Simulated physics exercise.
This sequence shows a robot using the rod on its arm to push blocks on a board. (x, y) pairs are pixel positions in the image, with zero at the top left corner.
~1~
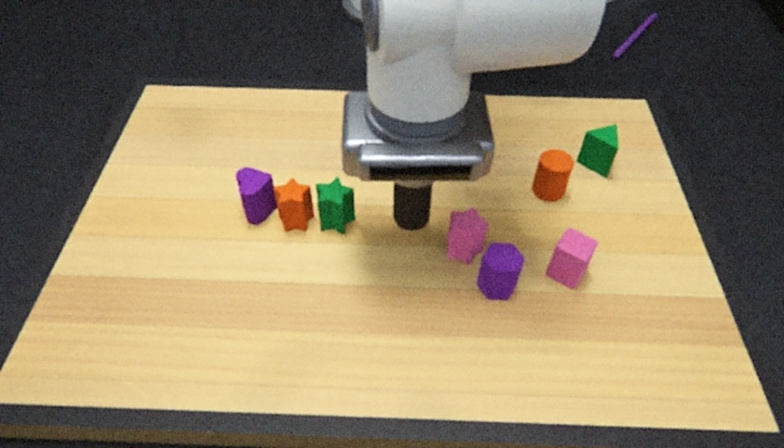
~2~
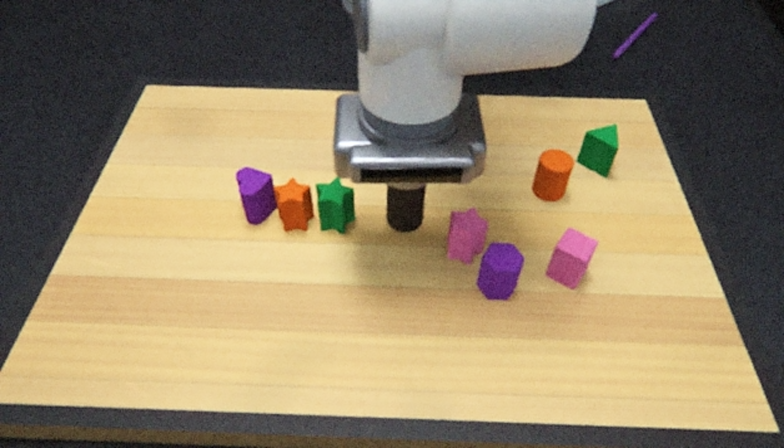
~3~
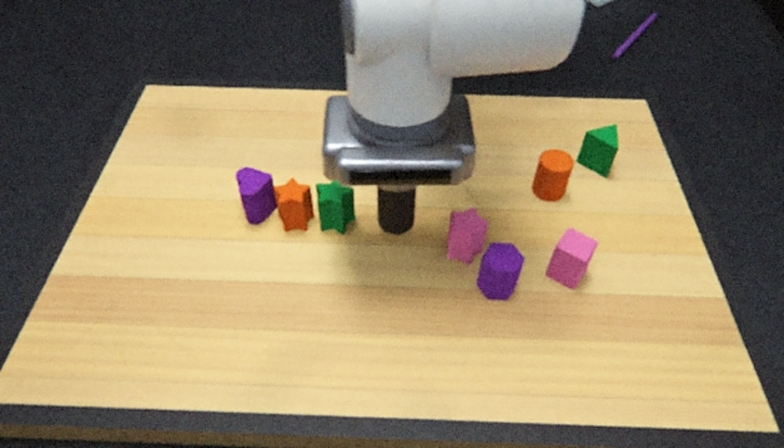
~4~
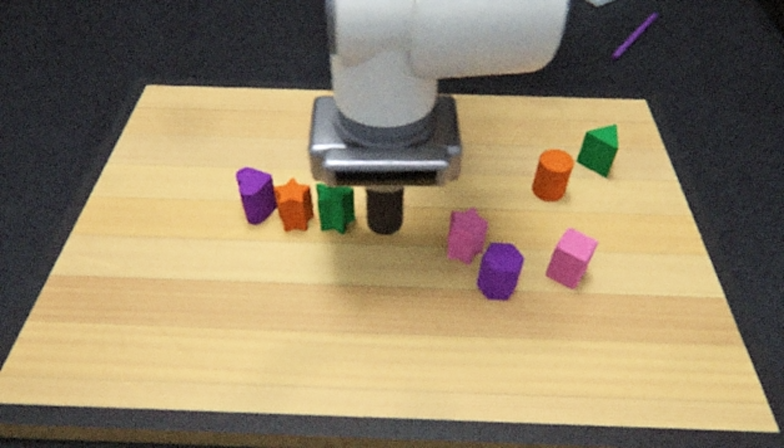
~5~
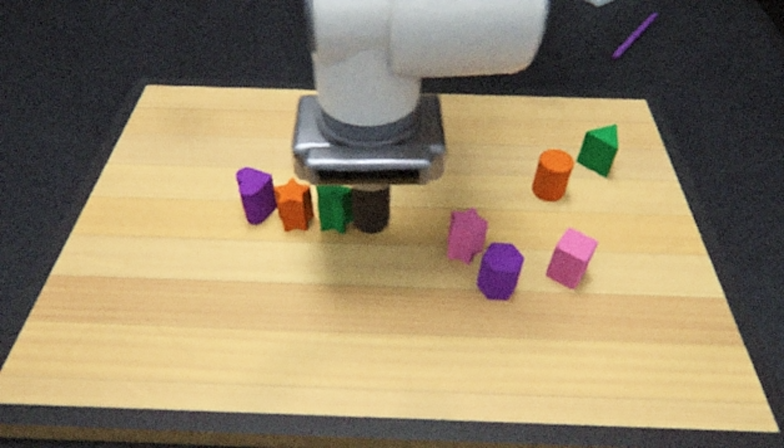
We see a robot arm holding a dark rod over a wooden board scattered with purple, orange, green and pink blocks. The arm moves the rod steadily left, up close beside the green star block, while the blocks stay still.
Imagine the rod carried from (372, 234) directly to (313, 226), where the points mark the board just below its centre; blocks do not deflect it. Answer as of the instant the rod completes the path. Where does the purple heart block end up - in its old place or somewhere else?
Here the purple heart block moves off its spot.
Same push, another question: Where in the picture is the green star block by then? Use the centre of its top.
The centre of its top will be at (292, 177).
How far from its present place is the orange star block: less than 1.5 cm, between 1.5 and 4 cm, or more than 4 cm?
It ends 1.5 to 4 cm away.
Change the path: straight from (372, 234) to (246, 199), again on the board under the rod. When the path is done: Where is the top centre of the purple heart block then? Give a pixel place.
Close to (159, 173).
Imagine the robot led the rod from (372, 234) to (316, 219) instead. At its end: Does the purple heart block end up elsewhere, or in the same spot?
That block is shifted.
The first path, step by step. Halfway along, rod (341, 216); orange star block (286, 190); green star block (316, 184).
At the end, rod (311, 213); purple heart block (231, 178); orange star block (260, 183), turned 25° anticlockwise; green star block (292, 177), turned 25° clockwise; pink star block still.
